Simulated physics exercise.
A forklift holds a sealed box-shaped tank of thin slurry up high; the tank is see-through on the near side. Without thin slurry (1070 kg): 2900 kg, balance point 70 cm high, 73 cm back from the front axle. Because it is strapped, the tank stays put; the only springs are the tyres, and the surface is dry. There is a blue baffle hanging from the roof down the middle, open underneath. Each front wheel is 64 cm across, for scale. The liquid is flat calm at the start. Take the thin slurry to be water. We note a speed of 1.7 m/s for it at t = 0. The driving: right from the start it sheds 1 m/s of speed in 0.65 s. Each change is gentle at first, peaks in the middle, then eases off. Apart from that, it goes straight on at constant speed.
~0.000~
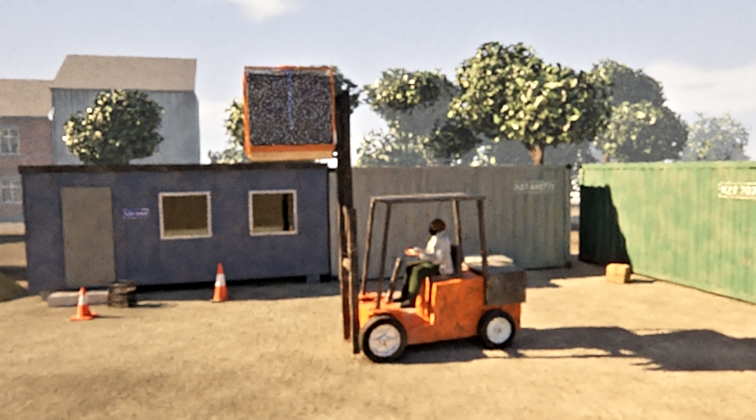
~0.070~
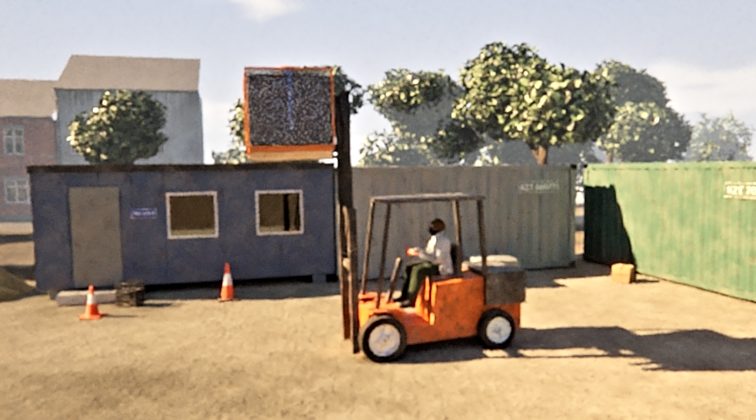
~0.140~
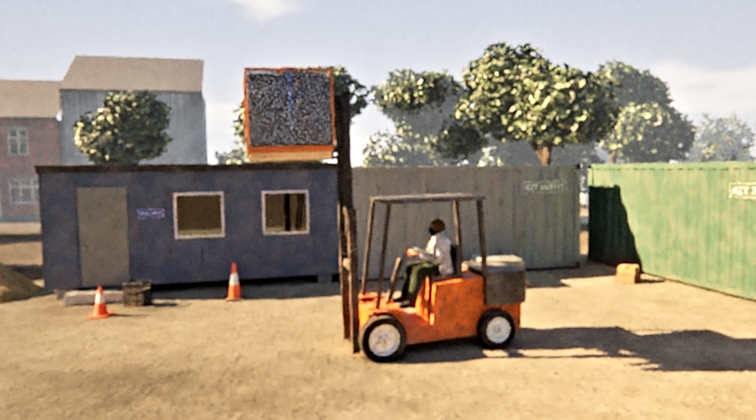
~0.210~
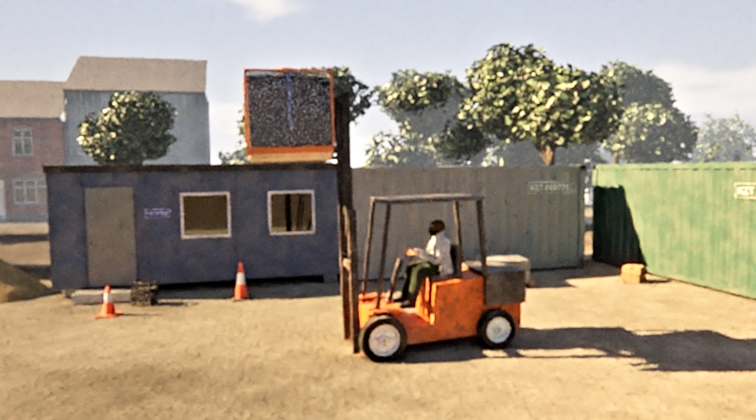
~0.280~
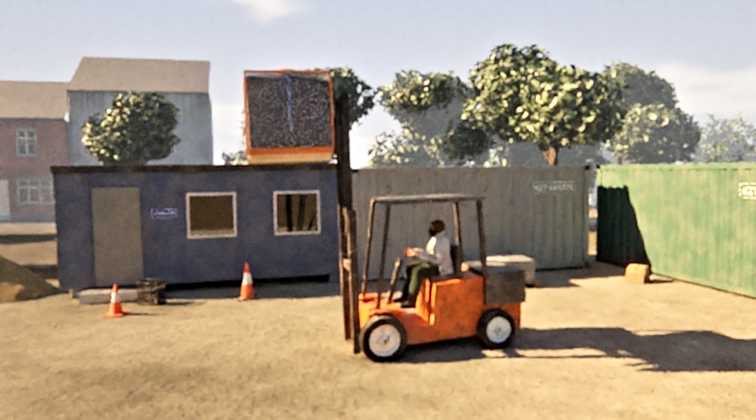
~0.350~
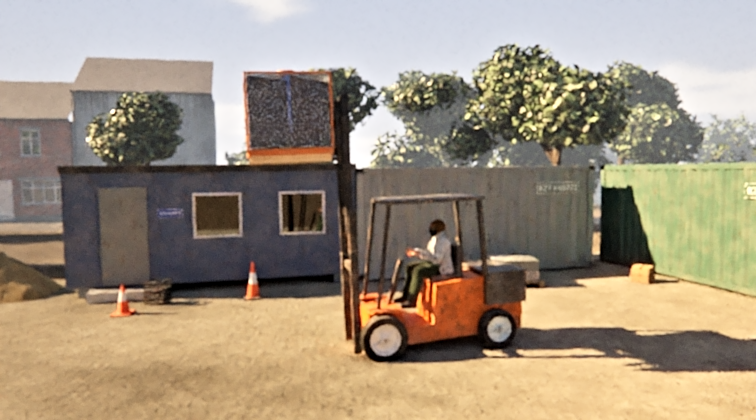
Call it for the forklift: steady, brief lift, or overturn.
Brief lift.
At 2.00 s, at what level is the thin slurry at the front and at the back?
Roughly 86 cm in front and 78 cm behind.
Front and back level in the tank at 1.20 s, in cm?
At the front 86 cm, at the back 76 cm.
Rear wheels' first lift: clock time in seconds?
Near 0.40 seconds.
By 0.40 s the lean is 1° nose down, the rear 2 cm in the air; the liquid stands 86 cm on the front, 79 cm on the back.
By 1.20 s the lean is 4° nose down, the rear 12 cm in the air; the liquid stands 86 cm on the front, 77 cm on the back.
By 2.00 s the lean is 0°, wheels down; the liquid stands 86 cm on the front, 77 cm on the back.
By 3.63 s all wheels are down again; the highest lift was 12 cm and the largest lean 4°.
